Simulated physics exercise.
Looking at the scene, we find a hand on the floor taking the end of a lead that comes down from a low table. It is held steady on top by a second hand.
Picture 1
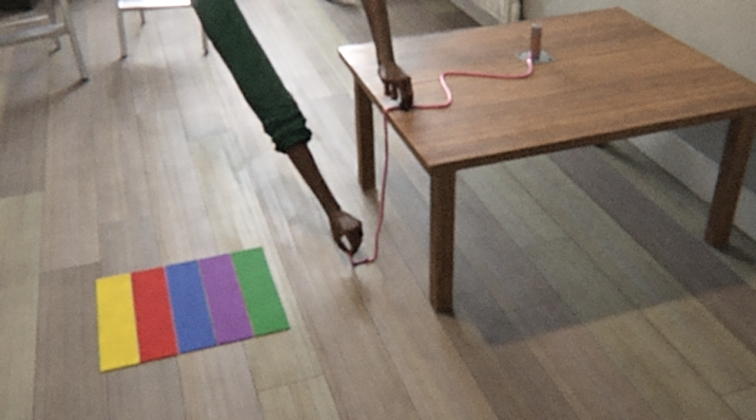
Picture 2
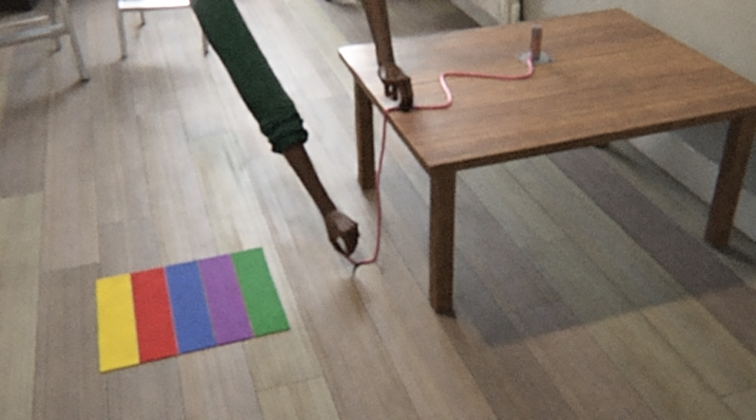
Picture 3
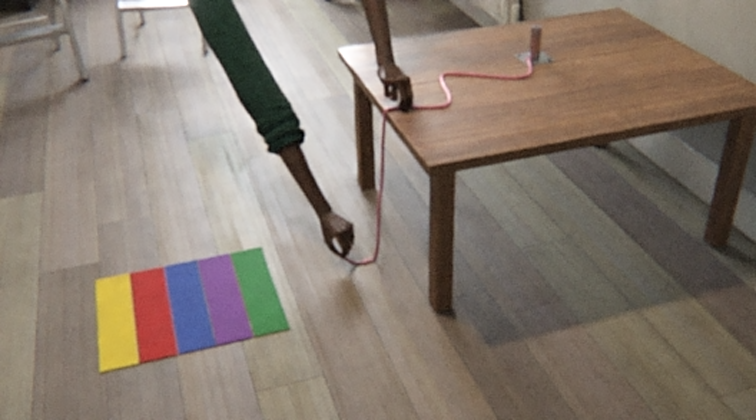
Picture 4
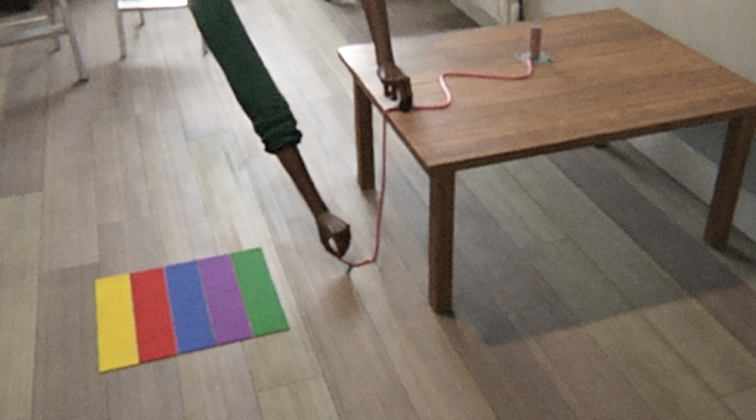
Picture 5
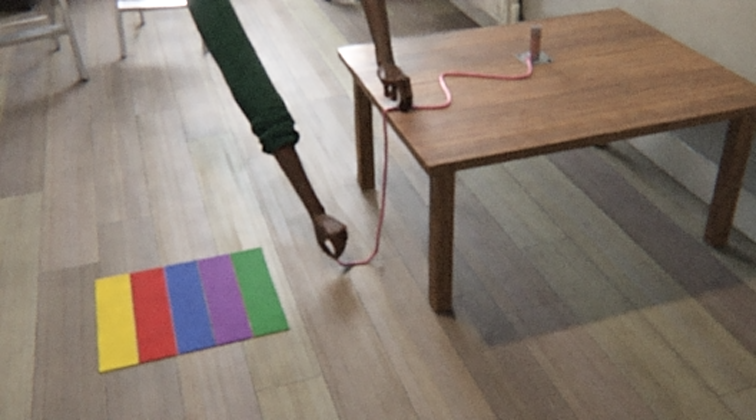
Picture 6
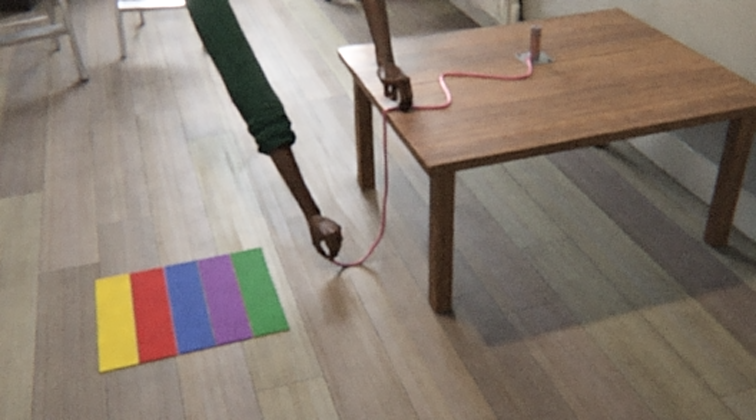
An arm in a dark green sleeve reaches down to a wooden plank floor, seen from above at an angle, while another hand rests at the near left edge of a low brown table. A red cord winds across the tabletop from a small upright cylinder and hangs to the floor, right of a mat striped yellow, red, blue, purple and green. The lower hand draws the cord's end slightly leftward.
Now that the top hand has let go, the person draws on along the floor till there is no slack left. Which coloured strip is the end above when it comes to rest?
The red one.
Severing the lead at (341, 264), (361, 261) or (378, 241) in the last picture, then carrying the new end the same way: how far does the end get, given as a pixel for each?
(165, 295), (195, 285), (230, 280).
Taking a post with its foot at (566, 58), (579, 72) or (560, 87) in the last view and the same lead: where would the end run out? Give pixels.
In order, it comes out close to (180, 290), (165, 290) and (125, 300).
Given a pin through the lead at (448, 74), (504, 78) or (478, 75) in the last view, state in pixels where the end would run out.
First (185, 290), next (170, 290), last (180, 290).
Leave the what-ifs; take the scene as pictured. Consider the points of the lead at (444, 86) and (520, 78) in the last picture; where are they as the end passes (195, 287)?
At (399, 94), then (485, 69).
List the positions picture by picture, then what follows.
In the first picture, end (350, 253); green (268, 316); purple (232, 324); blue (195, 332); red (157, 340); yellow (119, 349).
In the second picture, end (346, 255); lead through (530, 72) (464, 74) (449, 97) (390, 110) (378, 175) (378, 239).
In the third picture, end (341, 256).
In the fourth picture, end (338, 256); lead through (530, 72) (464, 74) (449, 97) (389, 110) (384, 174) (378, 239).
In the fifth picture, end (334, 257).
In the sixth picture, end (329, 258); lead through (530, 72) (464, 74) (449, 97) (389, 110) (386, 174) (380, 238).
Soon after, end near (195, 287); over blue.
After that, end near (162, 293); over red.
At the stop, end near (142, 298); over red. It gets as far as the red strip.
